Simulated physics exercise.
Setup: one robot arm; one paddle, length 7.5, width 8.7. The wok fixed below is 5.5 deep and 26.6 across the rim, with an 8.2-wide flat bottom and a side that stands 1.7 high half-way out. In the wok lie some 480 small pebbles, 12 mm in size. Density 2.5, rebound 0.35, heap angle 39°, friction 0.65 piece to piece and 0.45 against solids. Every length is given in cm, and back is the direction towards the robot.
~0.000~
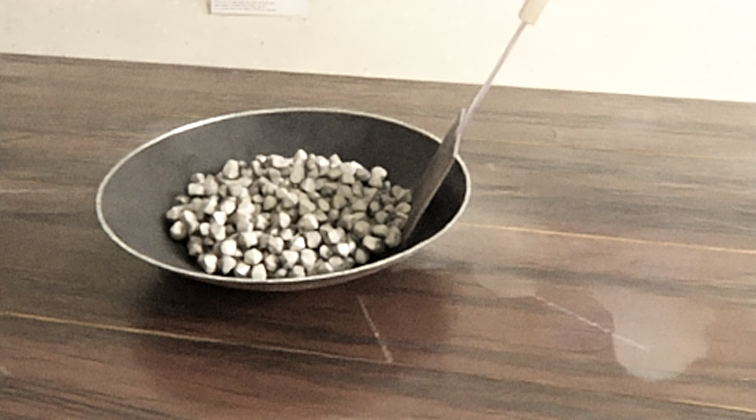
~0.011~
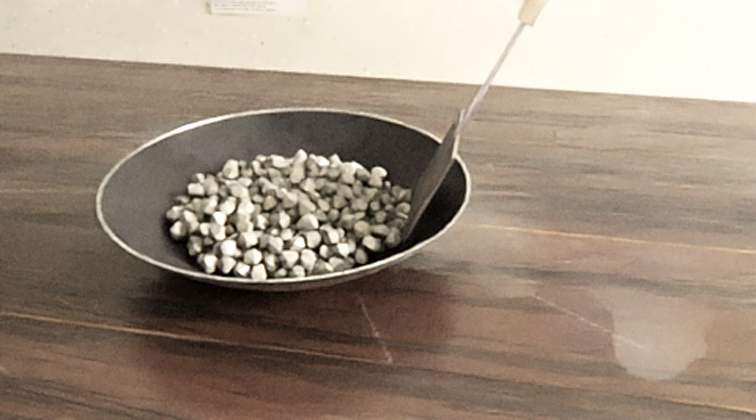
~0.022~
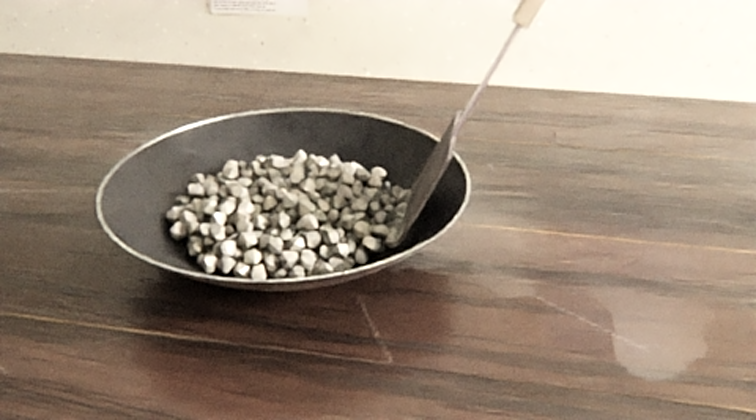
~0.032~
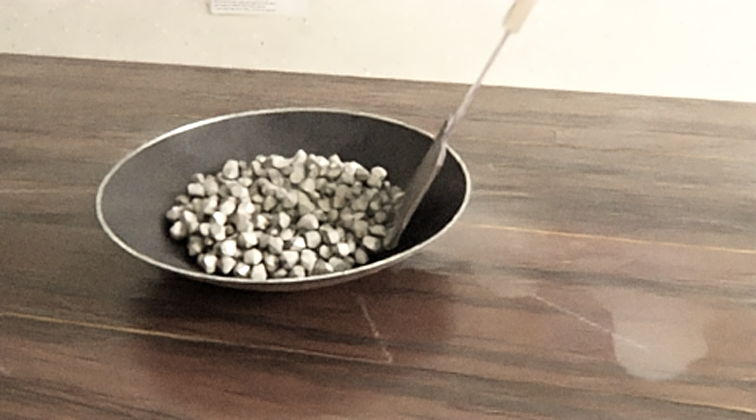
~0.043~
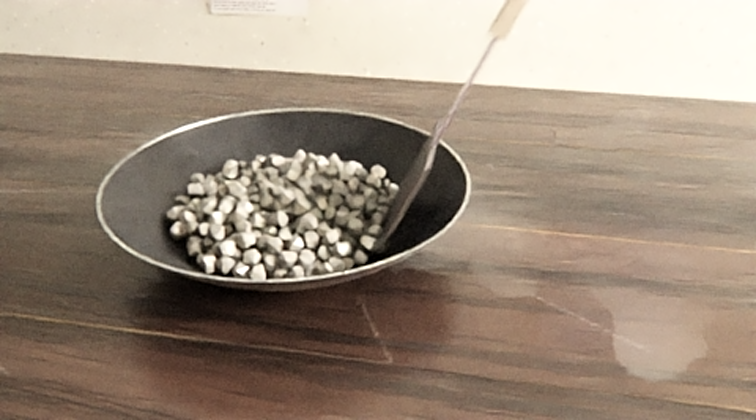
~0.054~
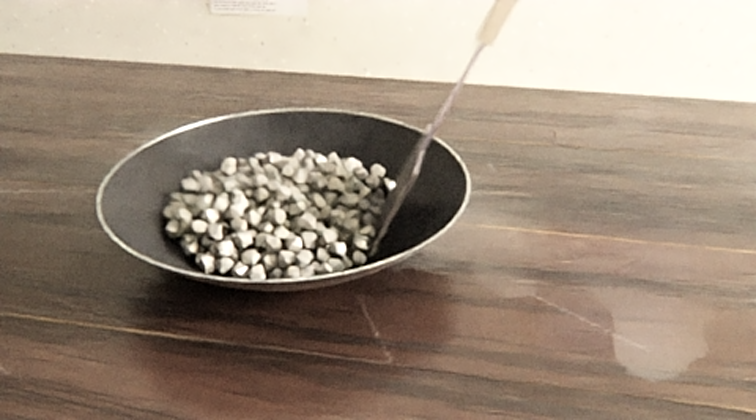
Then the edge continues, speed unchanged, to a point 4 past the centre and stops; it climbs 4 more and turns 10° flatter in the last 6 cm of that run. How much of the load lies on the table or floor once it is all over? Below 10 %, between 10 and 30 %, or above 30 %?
Below 10 %.
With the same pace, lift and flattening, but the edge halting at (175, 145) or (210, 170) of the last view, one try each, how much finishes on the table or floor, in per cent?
Respectively some 45 and 25 percent end on the table or floor.
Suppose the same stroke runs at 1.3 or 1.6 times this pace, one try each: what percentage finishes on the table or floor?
Estimates in order: 10 per cent, 20 per cent.
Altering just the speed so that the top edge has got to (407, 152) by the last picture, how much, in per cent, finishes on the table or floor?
Expect about 15 per cent there.
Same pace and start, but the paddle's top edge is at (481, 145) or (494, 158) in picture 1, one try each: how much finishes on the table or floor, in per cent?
Close to 5 and 5 percent respectively.
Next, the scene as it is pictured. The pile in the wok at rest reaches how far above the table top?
7.5 cm.
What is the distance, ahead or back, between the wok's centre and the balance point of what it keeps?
Some 5.0 cm ahead of the centre.
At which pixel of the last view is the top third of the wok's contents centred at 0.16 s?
Around (200, 176).
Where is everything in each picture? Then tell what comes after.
The first picture shows the paddle top edge at (460, 130), sloping 65°; upper third of the load around (288, 200), from x 175 to 405, top at y 155; 476 in the wok.
The second picture shows the paddle top edge at (459, 131), sloping 65°; upper third of the load around (288, 200), from x 175 to 405, top at y 155.
The third picture shows the paddle top edge at (455, 133), sloping 65°; upper third of the load around (288, 200), from x 175 to 405, top at y 160.
The fourth picture shows the paddle top edge at (446, 137), sloping 65°; upper third of the load around (288, 200), from x 175 to 400, top at y 160.
The fifth picture shows the paddle top edge at (435, 142), sloping 65°; upper third of the load around (287, 196), from x 175 to 395, top at y 155.
The sixth picture shows the paddle top edge at (424, 147), sloping 65°; upper third of the load around (282, 193), from x 170 to 390, top at y 155; 476 in the wok.
After 0.11 s, sloping 65°, highest piece 7 above the table; 476 in the wok.
After 0.16 s, sloping 61°, highest piece 9 above the table; 463 in the wok, 13 on the blade or in flight.
After 0.38 s, sloping 55°, highest piece 7 above the table; 445 in the wok, 27 on the table or floor, 4 on the blade or in flight.
After 1.43 s, sloping 55°, highest piece 7 above the table; 444 in the wok, 32 on the table or floor.
In the end, 444 in the wok, 32 on the table or floor. That is 7 % on the table or floor.
